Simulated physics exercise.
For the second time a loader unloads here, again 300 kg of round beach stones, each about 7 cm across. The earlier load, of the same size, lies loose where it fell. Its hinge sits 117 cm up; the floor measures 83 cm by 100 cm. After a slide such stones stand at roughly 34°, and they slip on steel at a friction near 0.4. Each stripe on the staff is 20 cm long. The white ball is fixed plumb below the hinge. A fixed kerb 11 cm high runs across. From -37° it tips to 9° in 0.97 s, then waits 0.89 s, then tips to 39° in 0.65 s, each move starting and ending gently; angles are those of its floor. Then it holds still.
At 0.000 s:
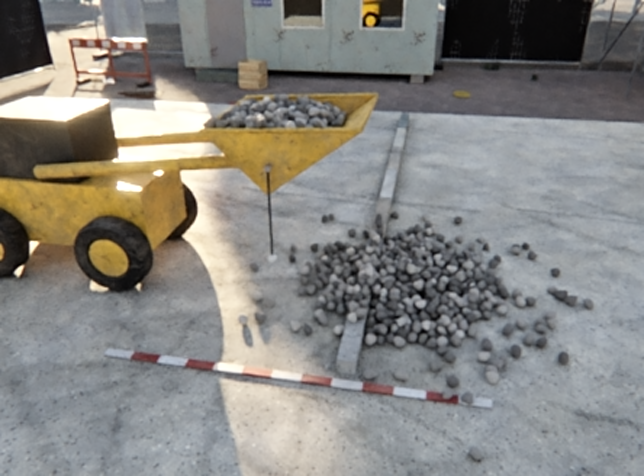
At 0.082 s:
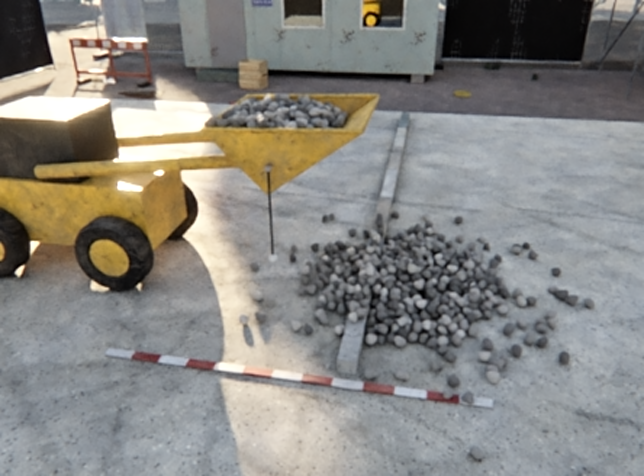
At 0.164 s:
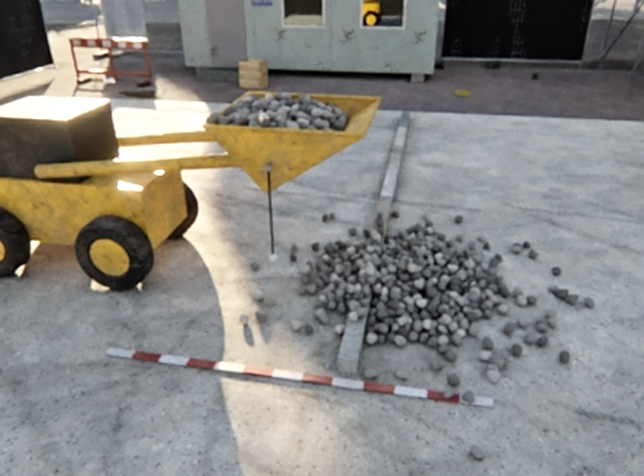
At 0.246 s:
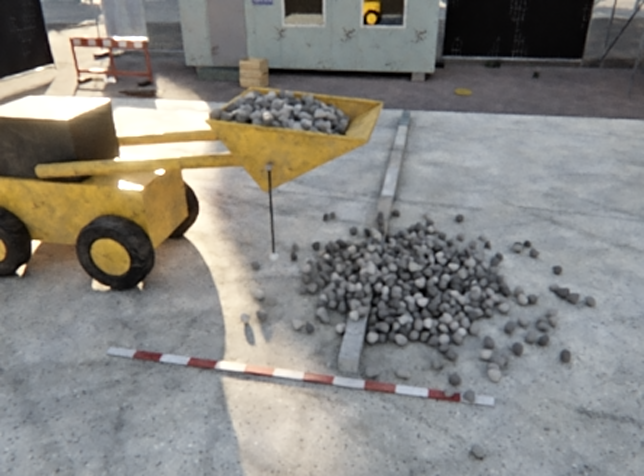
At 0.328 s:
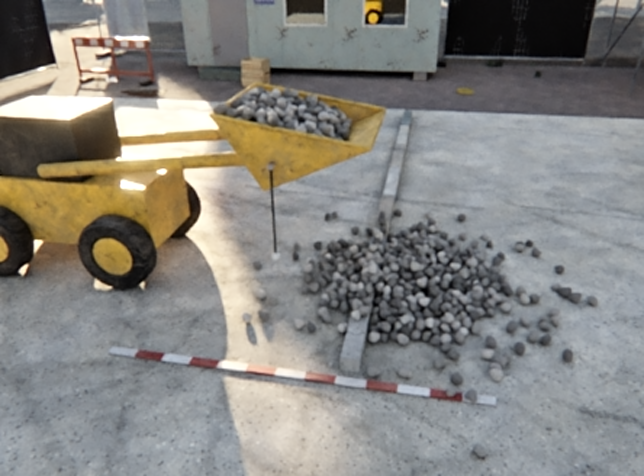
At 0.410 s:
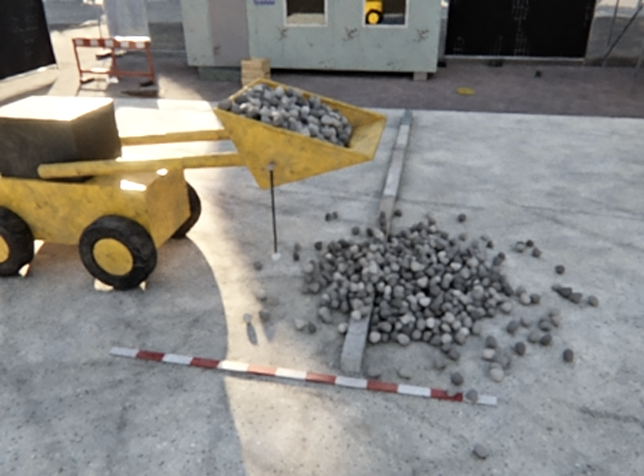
A yellow wheeled loader stands at the left of a sunlit concrete yard, seen from slightly above, with a pale green cabin and a dark brick strip behind. Grey rounded stones fill its raised bucket, and more lie in a loose heap across a grey kerb, behind a red-and-white staff. The bucket slowly tilts, its right-hand lip lowering while the stones shift slightly inside.
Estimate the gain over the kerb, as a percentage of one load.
About 73 per cent.
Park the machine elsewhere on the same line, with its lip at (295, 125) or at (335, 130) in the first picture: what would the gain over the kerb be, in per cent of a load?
About 10 and 40 per cent.
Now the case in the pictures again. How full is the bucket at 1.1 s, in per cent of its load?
Roughly 100 per cent is still inside.
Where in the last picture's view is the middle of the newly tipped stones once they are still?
Around (401, 268).
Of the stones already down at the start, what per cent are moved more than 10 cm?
About 5 per cent.
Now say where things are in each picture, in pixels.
In the first picture, the bucket is at -37°, its lip at (362, 130); the top of the load is at (292, 103). The earlier load is highest near (381, 268), 19 cm above ground level, 23 % on this side of the kerb, 77 % over the kerb.
In the second picture, the bucket is at -36°, its lip at (363, 132); the top of the load is at (280, 105); the stones move at 0.1 m/s on average.
In the third picture, the bucket is at -33°, its lip at (365, 135); the top of the load is at (262, 102); the stones move at 0.1 m/s on average.
In the fourth picture, lip at (367, 141), floor tilted -30°, highest stones at (264, 98); the stones move at 0.2 m/s on average.
In the fifth picture, lip at (371, 149), floor tilted -25°, highest stones at (266, 95); the stones move at 0.2 m/s on average.
In the sixth picture, the bucket is at -19°, its lip at (373, 159); the top of the load is at (263, 93); the stones move at 0.3 m/s on average.
After 0.7 s the floor is at 2°; in per cent of one load, 100 in the bucket, 23 on this side of the kerb, 77 over the kerb; the foremost stones are at (564, 293).
After 1.1 s the floor is at 9°; in per cent of one load, 100 in the bucket, 23 on this side of the kerb, 77 over the kerb; the foremost stones are at (564, 293).
After 3.0 s the floor is at 39°; in per cent of one load, 1 in the bucket, 57 on this side of the kerb, 143 over the kerb; the foremost stones are at (572, 301).
After 5.5 s the floor is at 39°; in per cent of one load, 0 in the bucket, 50 on this side of the kerb, 150 over the kerb; the foremost stones are at (572, 301). Net gain over the kerb, 73.
